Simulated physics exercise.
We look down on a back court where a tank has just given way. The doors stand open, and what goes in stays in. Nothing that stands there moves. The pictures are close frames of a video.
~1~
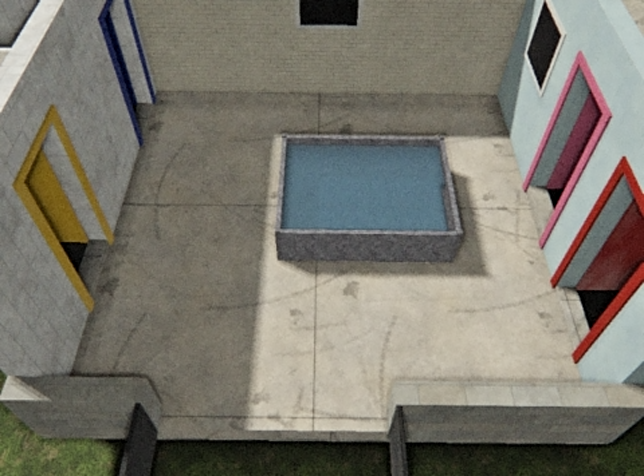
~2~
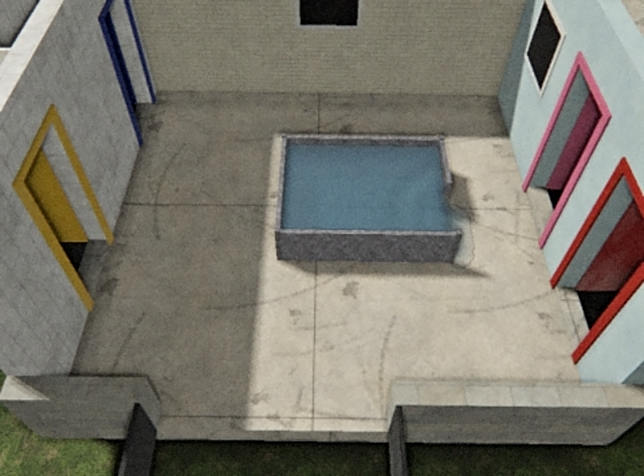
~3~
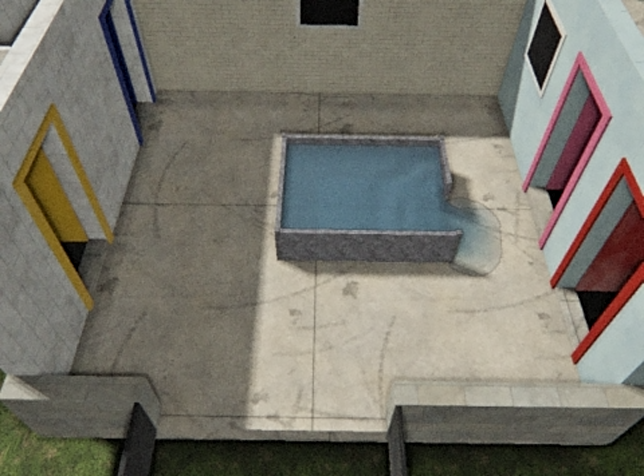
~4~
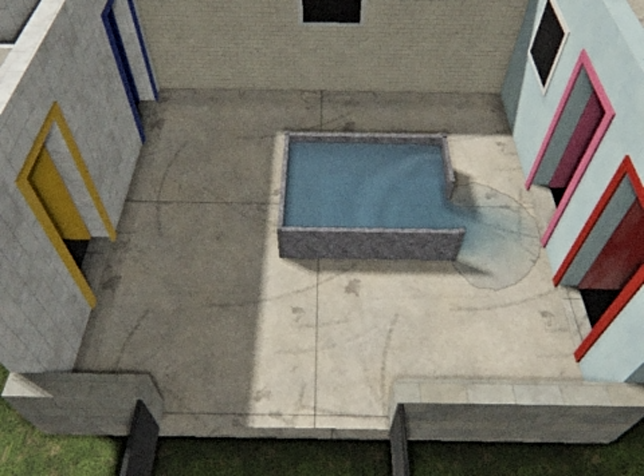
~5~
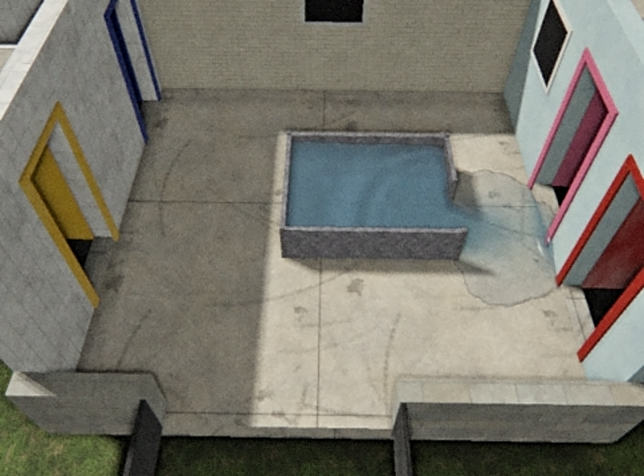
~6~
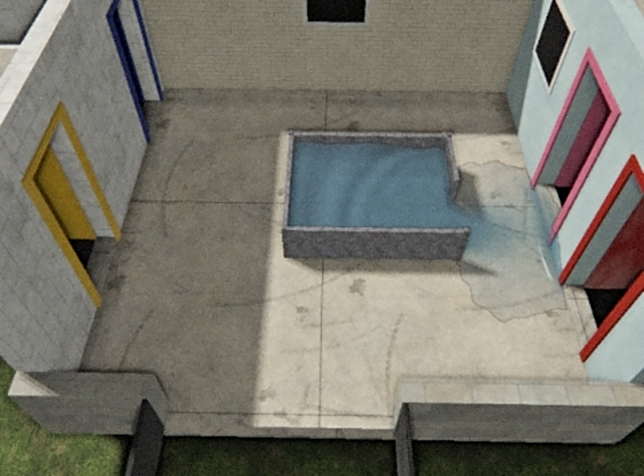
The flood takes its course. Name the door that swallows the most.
The pink door.
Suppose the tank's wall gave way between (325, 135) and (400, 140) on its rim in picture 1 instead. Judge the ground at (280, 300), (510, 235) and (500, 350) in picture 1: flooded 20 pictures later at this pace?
As listed: Not flooded, flooded, free of water.
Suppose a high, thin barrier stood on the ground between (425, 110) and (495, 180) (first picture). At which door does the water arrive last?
I say the door marked blue.
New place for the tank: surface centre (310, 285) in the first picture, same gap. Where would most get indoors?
Most goes in at the red one.
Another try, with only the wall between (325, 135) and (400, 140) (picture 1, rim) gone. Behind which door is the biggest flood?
I say the door marked blue.
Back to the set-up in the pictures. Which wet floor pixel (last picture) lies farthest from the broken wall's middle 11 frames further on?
At about (499, 93).
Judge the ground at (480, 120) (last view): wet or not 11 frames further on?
At that place: Awash.
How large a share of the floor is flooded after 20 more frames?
About 40 per cent.
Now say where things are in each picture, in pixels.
The first picture shows still water in the open tank at (365, 185).
In the second picture, water pours out at (446, 226) and has run to a hidden place.
In the third picture, water pours out at (446, 227) and has run to (486, 213).
In the fourth picture, the front is at (531, 224), out from the gap at (448, 226).
In the fifth picture, water pours out at (451, 225) and has run to (529, 191).
In the sixth picture, water pours out at (453, 225) and has run to (527, 176).
A moment on, water covers 10 % of the floor; red door a trickle in, blue door not reached, yellow door not reached, pink door some in.
Next, water covers 20 % of the floor; red door some in, blue door not reached, yellow door not reached, pink door a lot in.
Then, water covers 40 % of the floor; red door some in, blue door not reached, yellow door not reached, pink door a lot in.
Later, water covers 80 % of the floor; red door a lot in, blue door not reached, yellow door wet at the sill, nothing in, pink door a lot in.
In the end, water covers 95 % of the floor; red door a lot in, blue door some in, yellow door wet at the sill, nothing in, pink door a lot in; the pink door has let in the most.
